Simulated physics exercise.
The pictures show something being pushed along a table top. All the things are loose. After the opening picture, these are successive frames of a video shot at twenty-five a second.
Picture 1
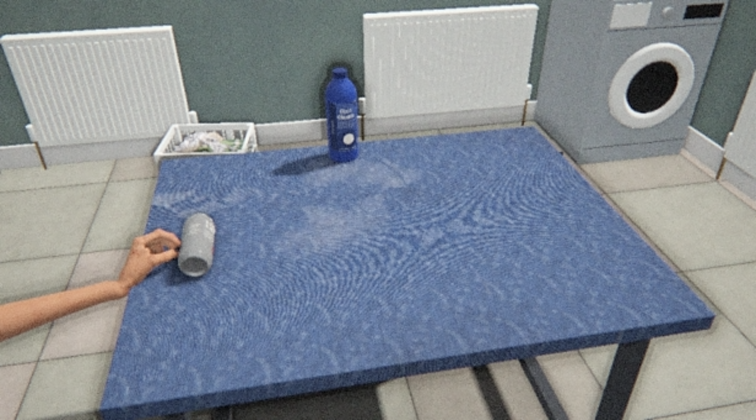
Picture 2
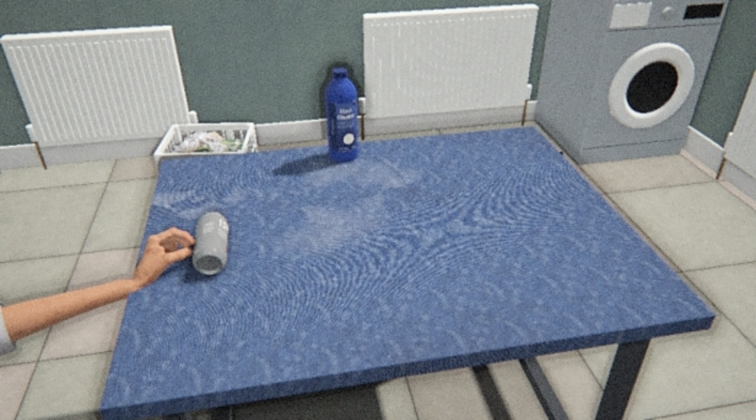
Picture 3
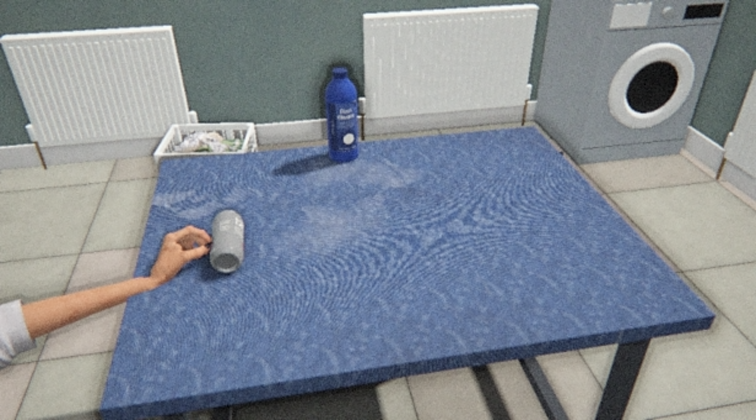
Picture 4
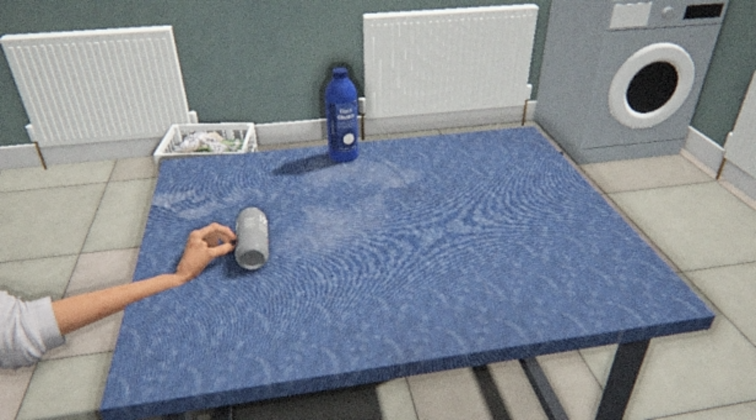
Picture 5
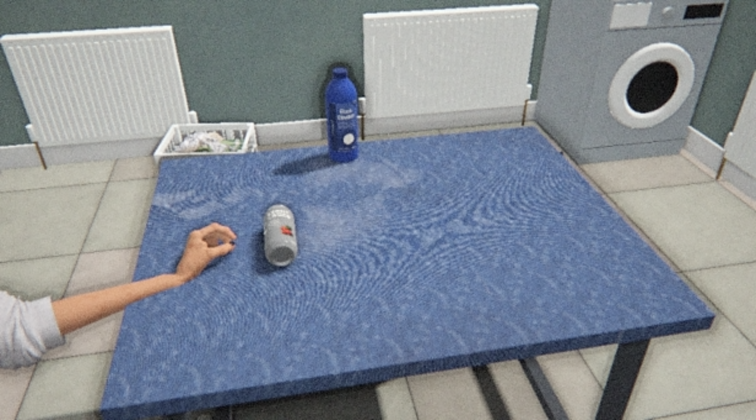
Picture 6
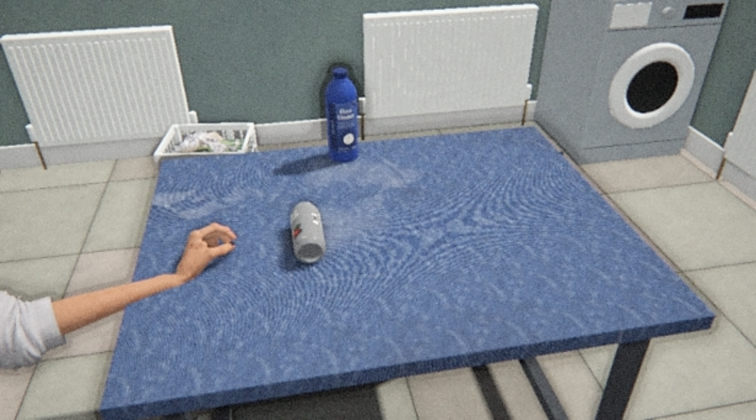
A hand pushing a grey can lying on a blue table, the can rolling rightward away from the now still hand.
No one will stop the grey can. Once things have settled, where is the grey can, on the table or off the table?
The grey can falls off the table.
Then, 0.20 s on from there, grey can shifted well along near (434, 217).
Then, 0.50 s on from there, grey can shifted well along near (598, 198).
Then, 0.70 s on from there, grey can now off the table.
Then, 1.00 s on from there, things are still on the move.
In the end, off the table, grey can.
